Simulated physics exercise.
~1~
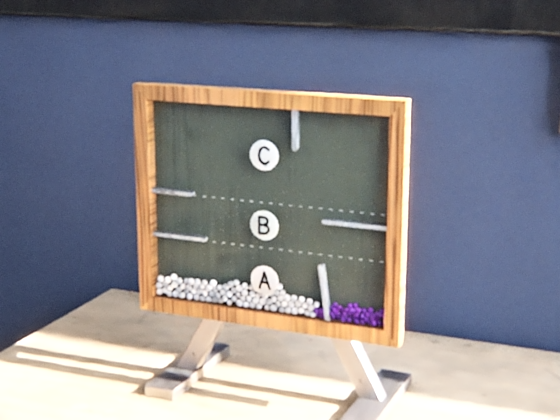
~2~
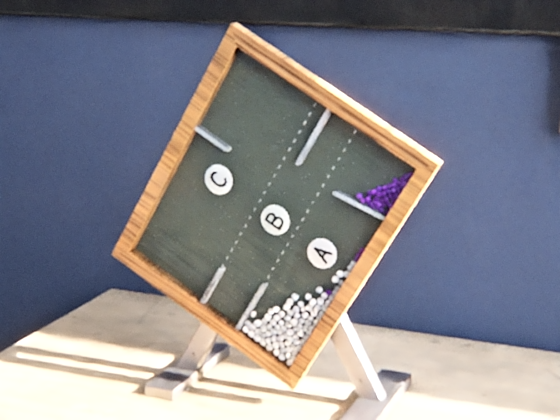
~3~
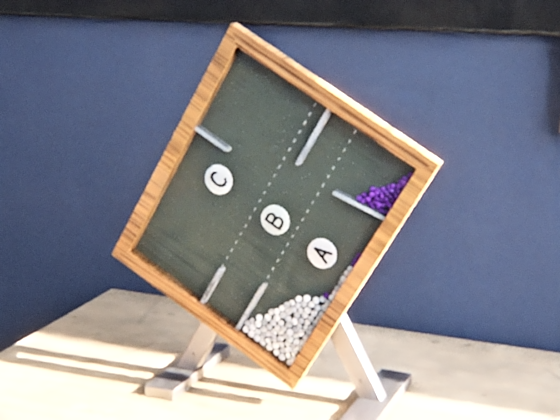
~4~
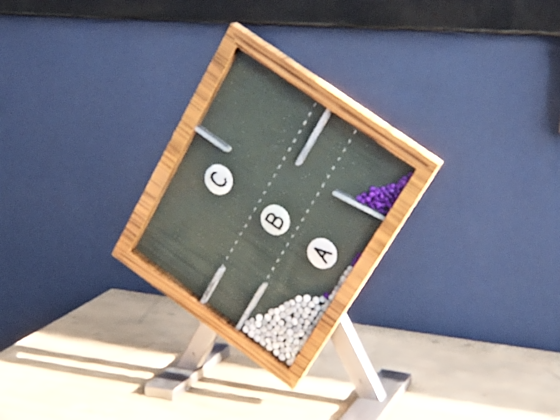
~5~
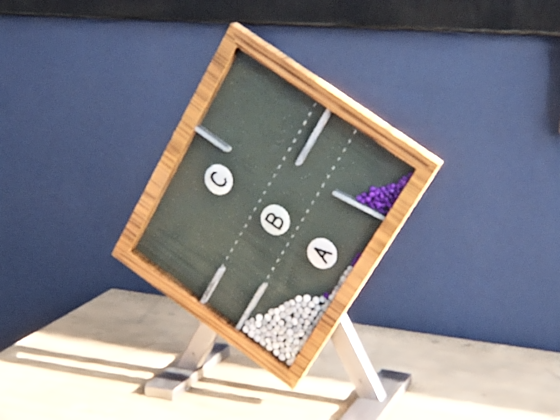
In this clip, a wood-framed box holding white beads and smaller purple ones turns anticlockwise on its stand, and the white beads slide into the lower corner. It stops tilted, with most purple beads held behind a divider at right, all in strip A.
